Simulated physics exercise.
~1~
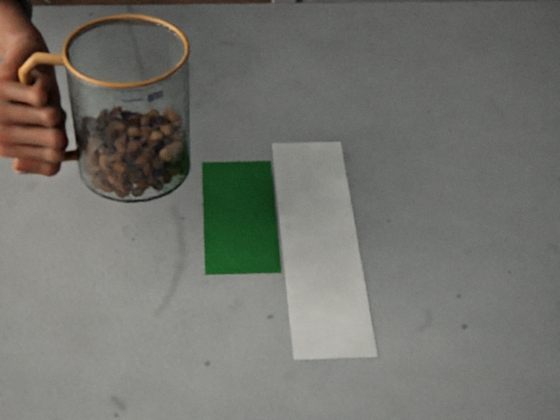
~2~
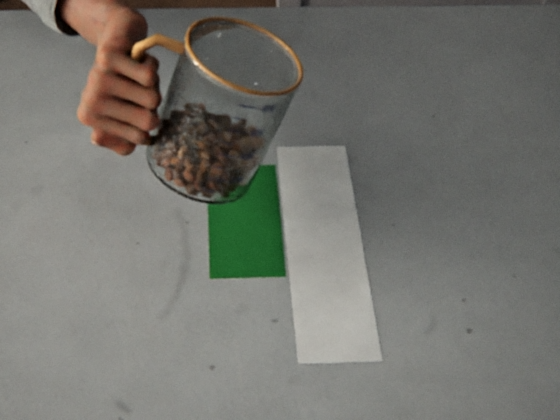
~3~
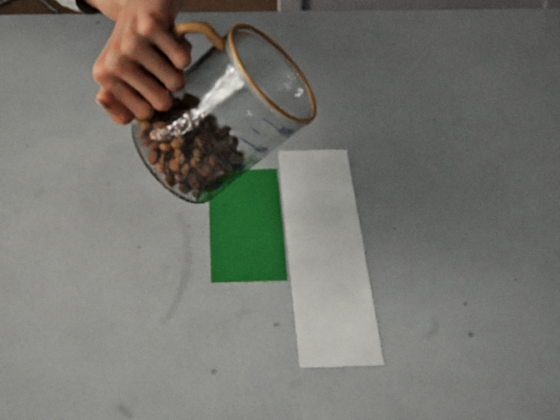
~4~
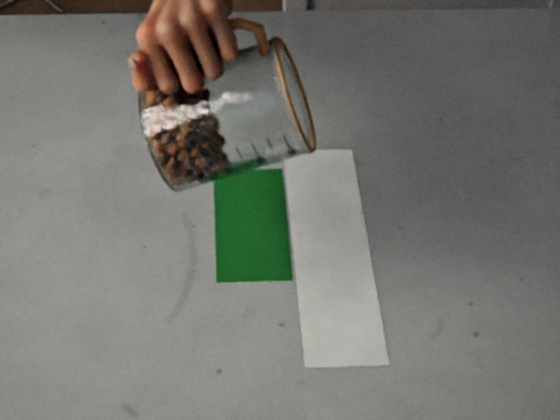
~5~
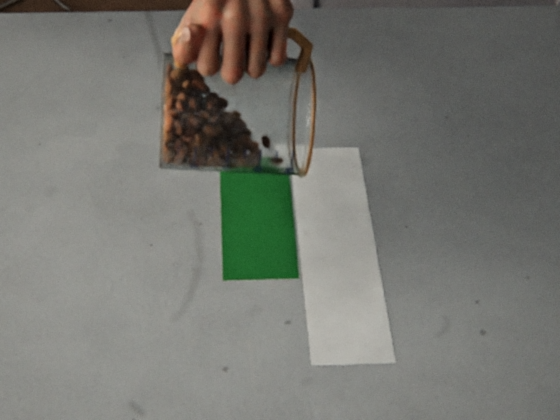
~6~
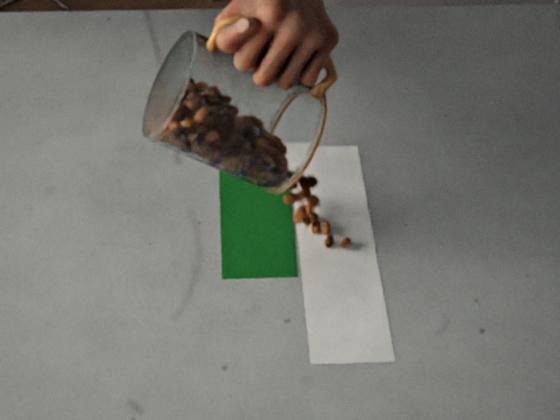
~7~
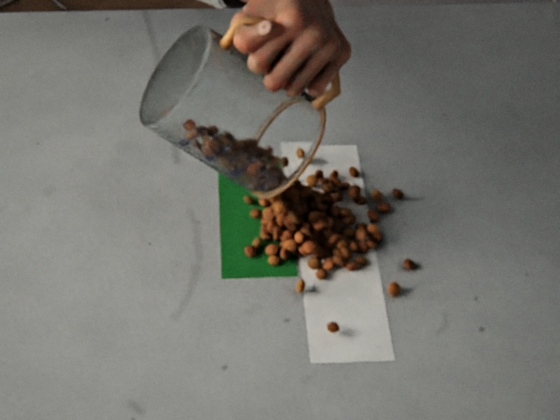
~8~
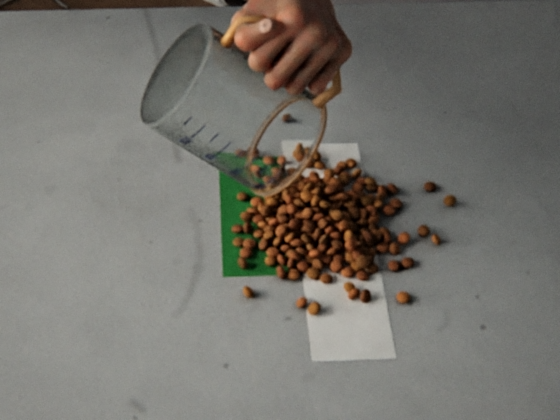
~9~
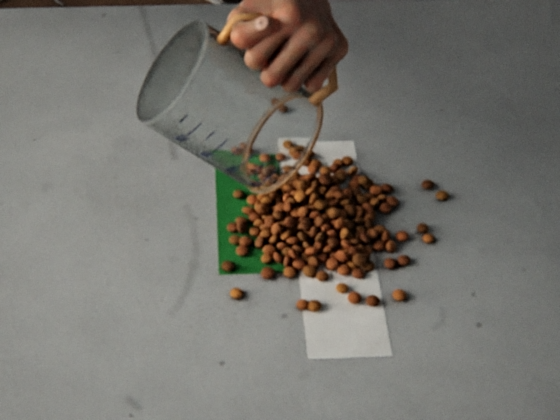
Over a gray table, a hand tips a clear jug, spilling brown kibble across green and white mats.
